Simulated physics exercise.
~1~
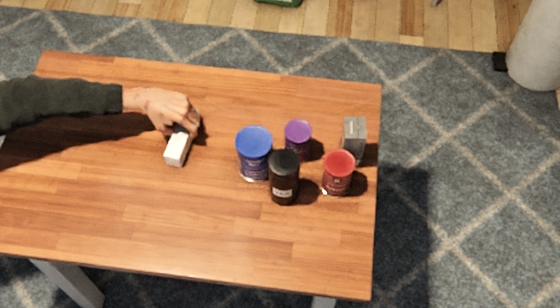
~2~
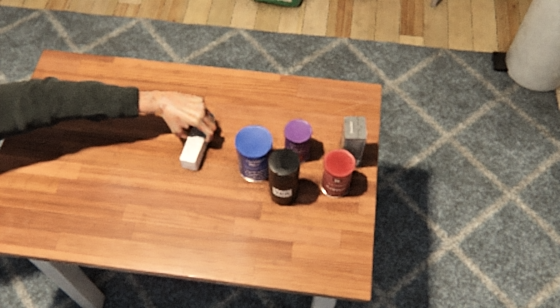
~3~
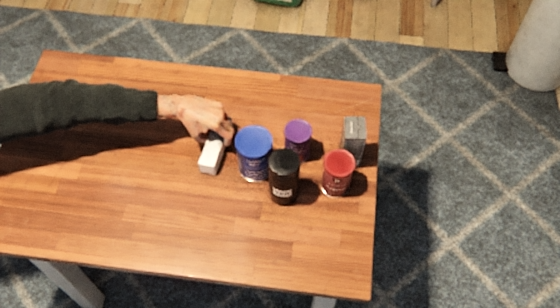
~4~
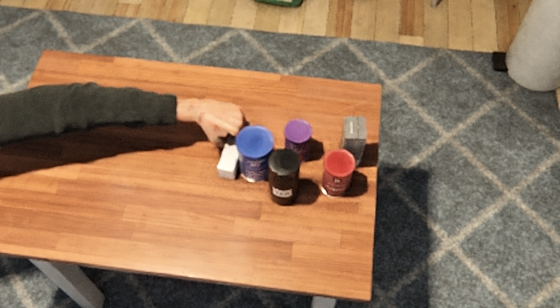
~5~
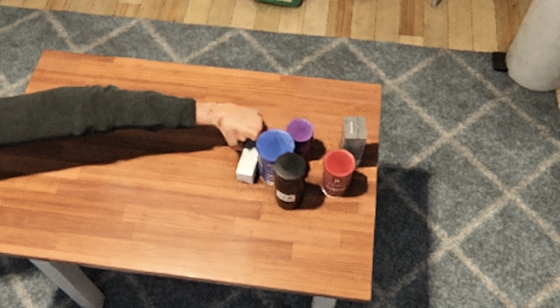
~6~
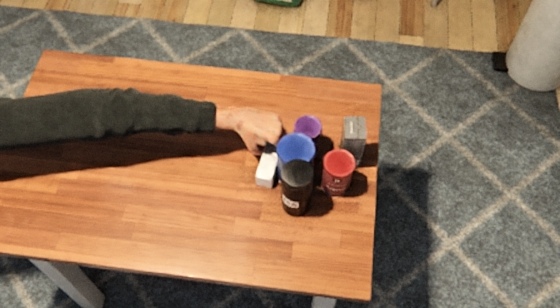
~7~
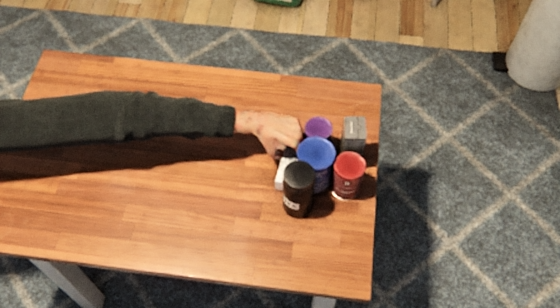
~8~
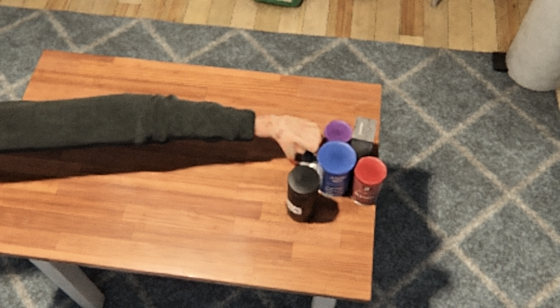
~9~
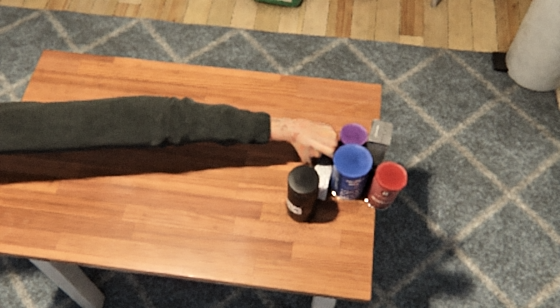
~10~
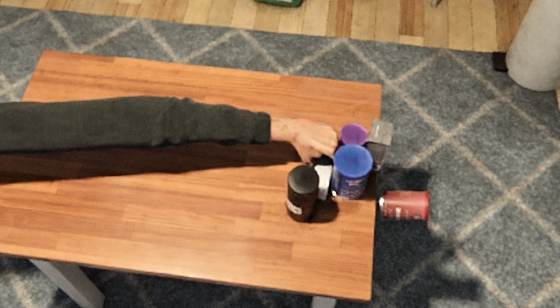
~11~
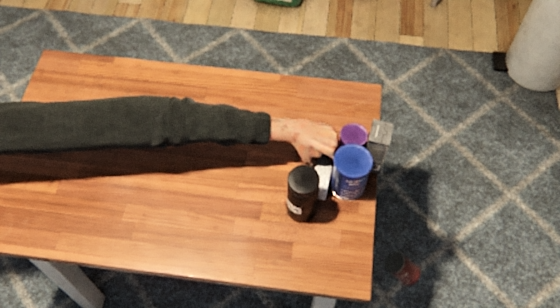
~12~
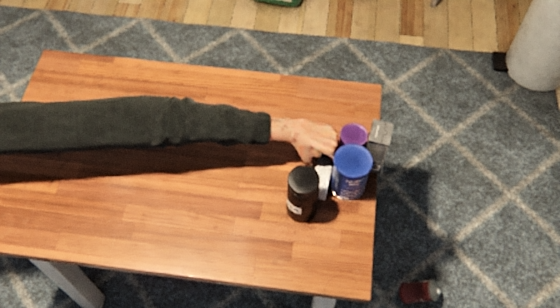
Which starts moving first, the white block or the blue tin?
The white block starts moving first, sliding right under the hand, and the blue tin only begins to move after the block has reached it.
